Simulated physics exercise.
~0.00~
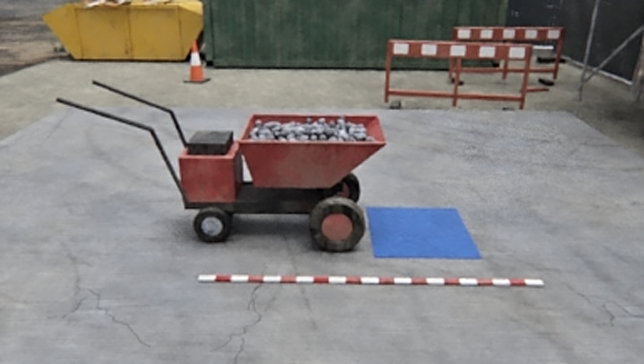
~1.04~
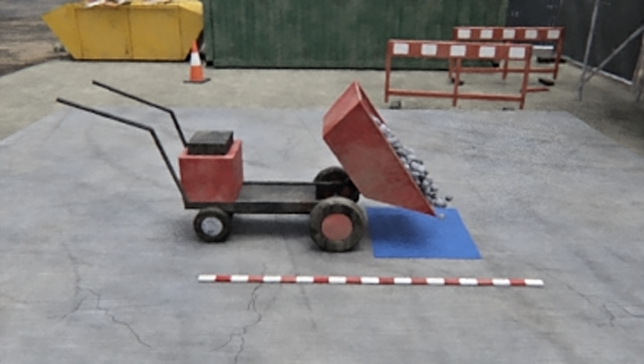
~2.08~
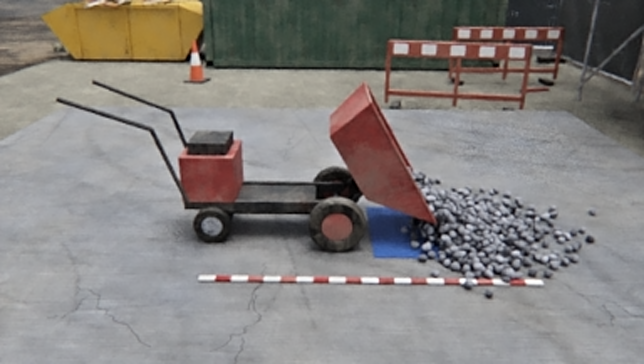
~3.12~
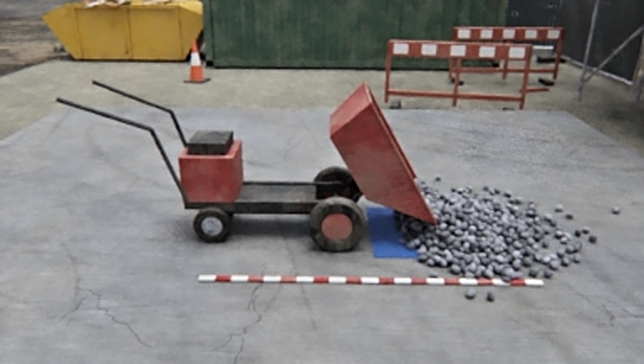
A red powered barrow with long black handles tipped its load of rounded grey stones to the right, and they poured over the blue sheet and across the concrete, settling in a wide heap while the tray stayed steeply raised.
